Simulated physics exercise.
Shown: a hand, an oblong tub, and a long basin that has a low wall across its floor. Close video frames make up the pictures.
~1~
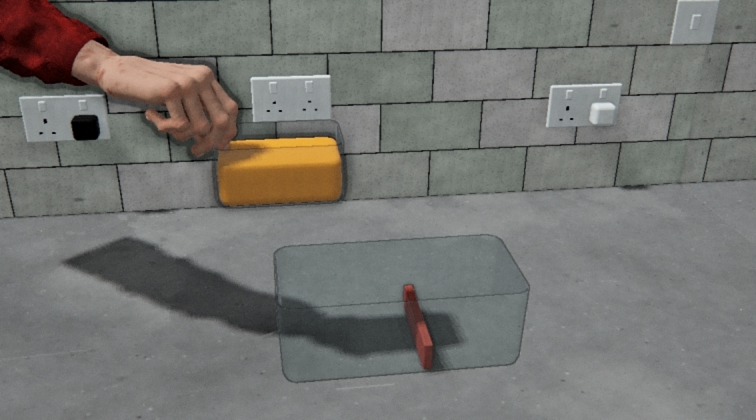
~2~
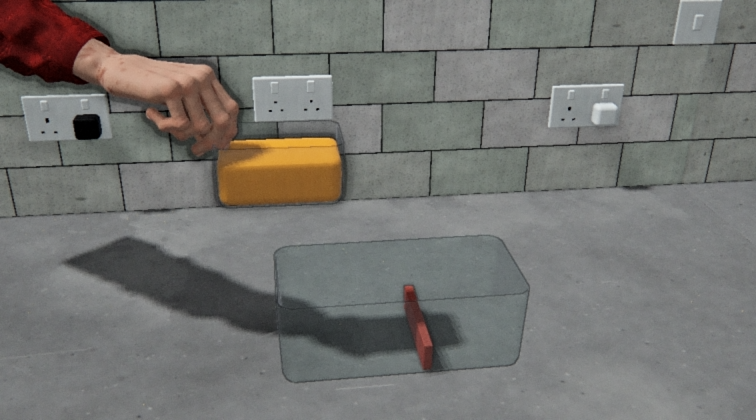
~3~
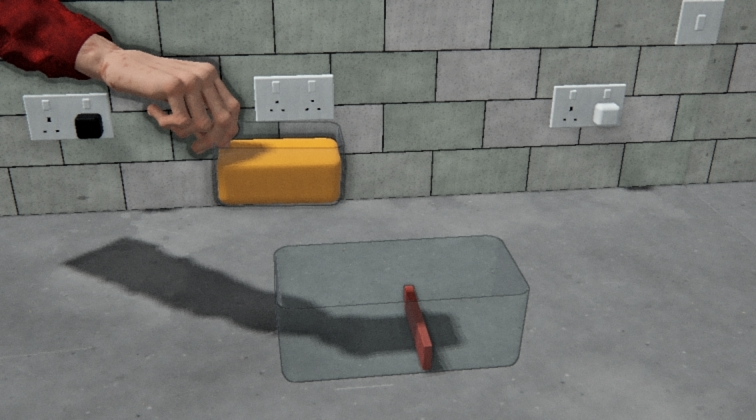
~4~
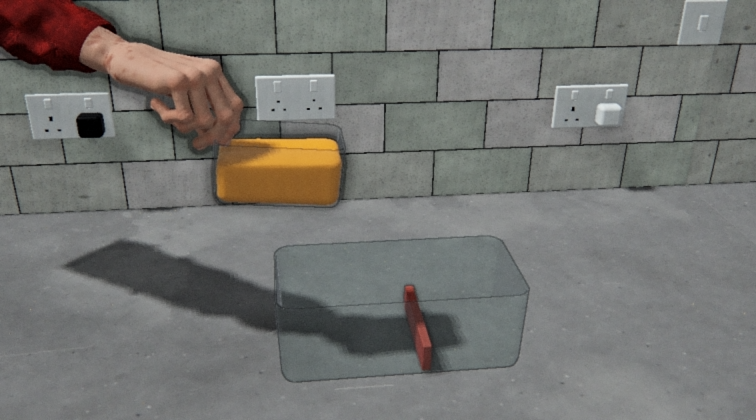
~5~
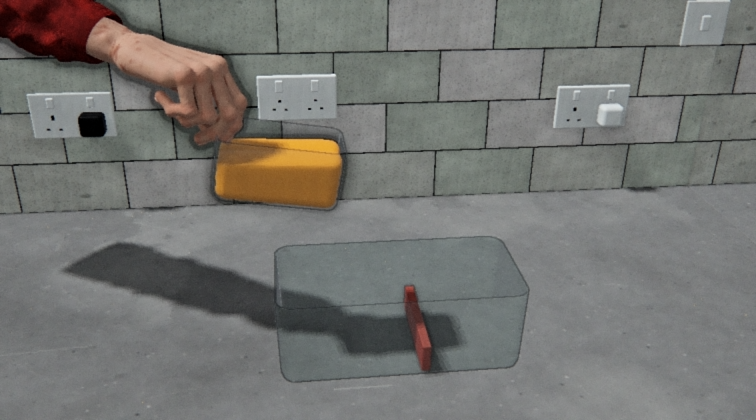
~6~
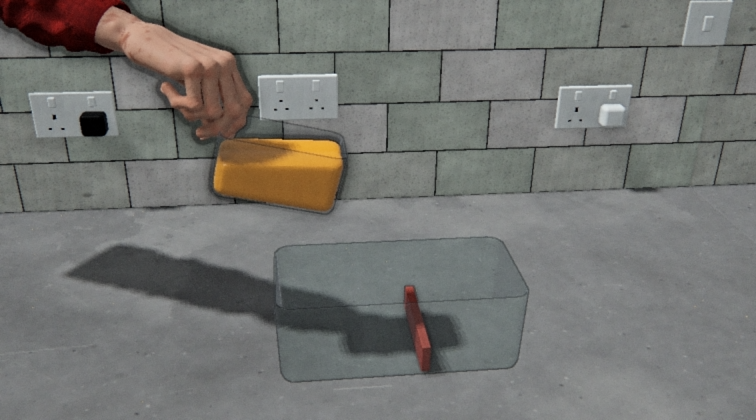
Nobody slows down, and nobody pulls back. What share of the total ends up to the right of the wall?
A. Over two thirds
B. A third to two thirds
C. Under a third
C, under a third.
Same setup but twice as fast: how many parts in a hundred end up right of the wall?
I'd say close to 10 per cent.
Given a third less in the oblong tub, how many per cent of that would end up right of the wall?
About 5 %.
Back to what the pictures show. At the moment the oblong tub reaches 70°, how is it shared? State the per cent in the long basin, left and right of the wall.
On the left near 10 in a hundred, on the right near 0 in a hundred.
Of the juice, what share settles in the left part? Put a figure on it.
That works out to roughly 85 percent.
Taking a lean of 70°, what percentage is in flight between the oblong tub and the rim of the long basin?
Roughly 40 percent.
A moment on, the oblong tub is tipped part way and 51 per cent is still to pour, 9 is left of the wall and 0 right of it.
Next, the oblong tub is tipped on its side and 13 per cent is still to pour, 73 is left of the wall and 7 right of it.
Then the oblong tub is tipped right over and 2 per cent is still to pour, 84 is left of the wall and 10 right of it.
Later the oblong tub is tipped right over and 0 per cent is still to pour, 87 is left of the wall and 11 right of it.
At rest 87 per cent lies left of the wall, 11 right of it and 2 outside.
